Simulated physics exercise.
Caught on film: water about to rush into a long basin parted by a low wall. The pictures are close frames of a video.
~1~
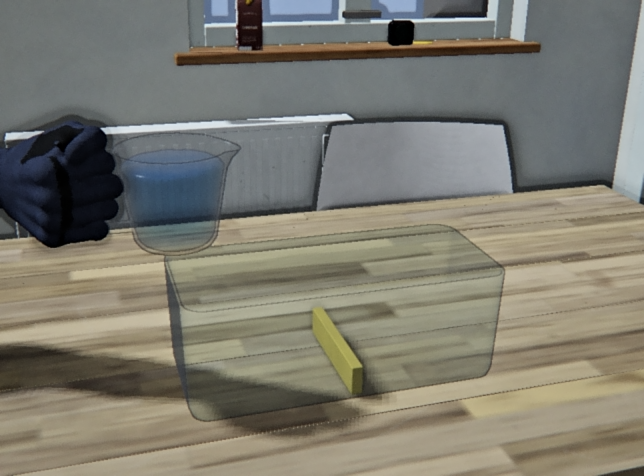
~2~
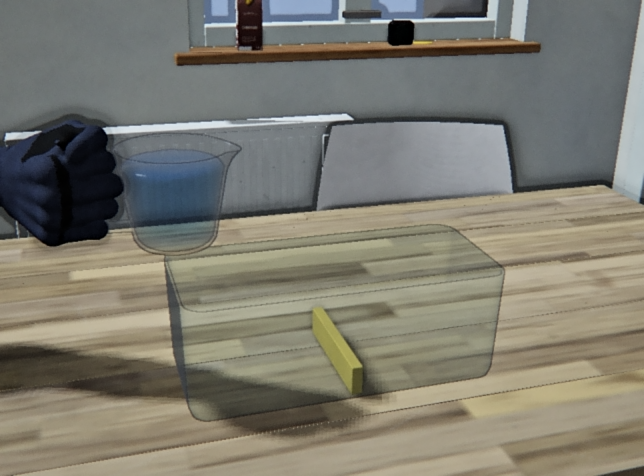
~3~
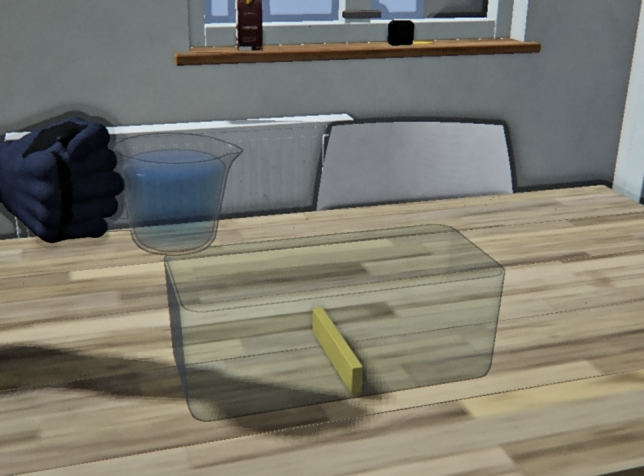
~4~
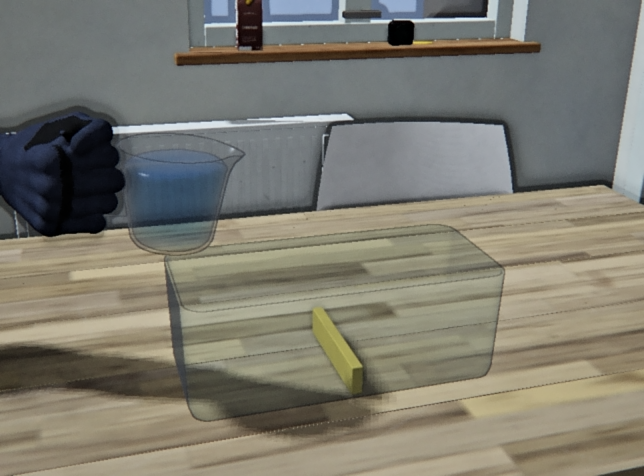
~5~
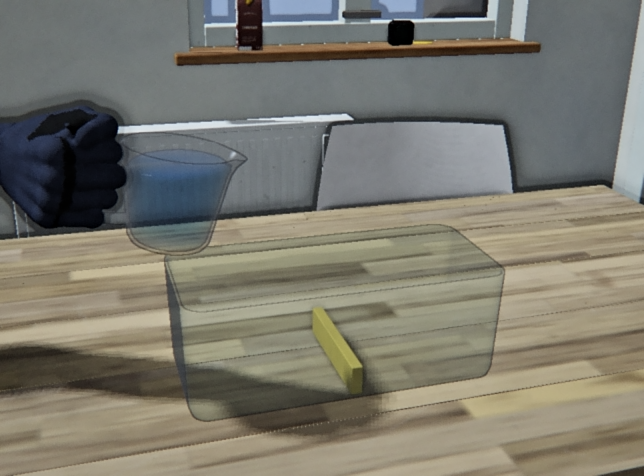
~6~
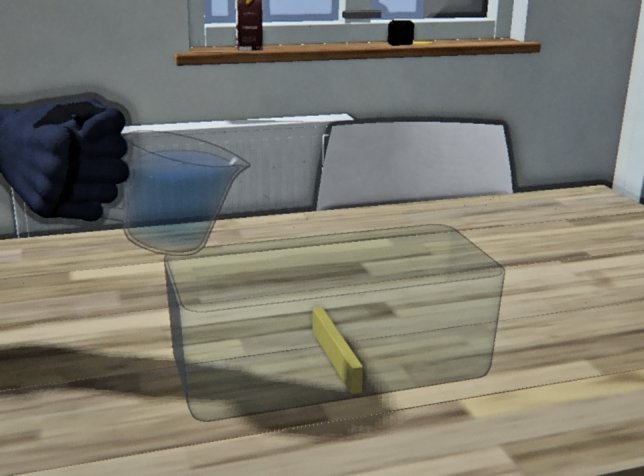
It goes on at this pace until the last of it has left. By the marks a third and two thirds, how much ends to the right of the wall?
It comes to not even a third.
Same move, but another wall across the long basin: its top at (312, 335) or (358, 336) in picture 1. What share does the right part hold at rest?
The first gives 15 %, the second 10 %.
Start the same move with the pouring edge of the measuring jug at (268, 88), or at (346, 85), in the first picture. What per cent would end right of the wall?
First some 40, then 90 per cent.
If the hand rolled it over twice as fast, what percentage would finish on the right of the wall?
Some 10 per cent.
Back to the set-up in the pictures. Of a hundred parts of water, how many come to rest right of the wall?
It comes to 10 per cent or so.
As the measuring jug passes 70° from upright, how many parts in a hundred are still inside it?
Close to 65 per cent.
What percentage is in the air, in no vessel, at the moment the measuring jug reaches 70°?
About 20 per cent.
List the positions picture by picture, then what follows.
In the first picture, it leans 0°; its right rim is at (241, 145); the water meets the walls at (119, 165) and (224, 158); the long basin's rim runs from (173, 283) to (477, 249); the wall's top is at (336, 337).
In the second picture, it leans 1°; its right rim is at (241, 146); the water meets the walls at (119, 164) and (224, 158).
In the third picture, it leans 2°; its right rim is at (243, 148); the water meets the walls at (121, 164) and (225, 159).
In the fourth picture, it leans 5°; its right rim is at (245, 152); the water meets the walls at (123, 164) and (227, 160).
In the fifth picture, it leans 10°; its right rim is at (247, 157); the water meets the walls at (125, 164) and (231, 160).
In the sixth picture, it leans 15°; its right rim is at (250, 163); the water meets the walls at (128, 166) and (237, 162).
A moment on, the measuring jug is tipped part way and 65 per cent is still to pour, 16 is left of the wall and 0 right of it.
Next, the measuring jug is tipped on its side and 13 per cent is still to pour, 77 is left of the wall and 2 right of it.
Then the measuring jug is tipped on its side and 1 per cent is still to pour, 91 is left of the wall and 7 right of it.
Later the measuring jug is tipped on its side and 0 per cent is still to pour, 91 is left of the wall and 8 right of it.
Finally, 91 per cent lies left of the wall, 8 right of it and 1 outside.
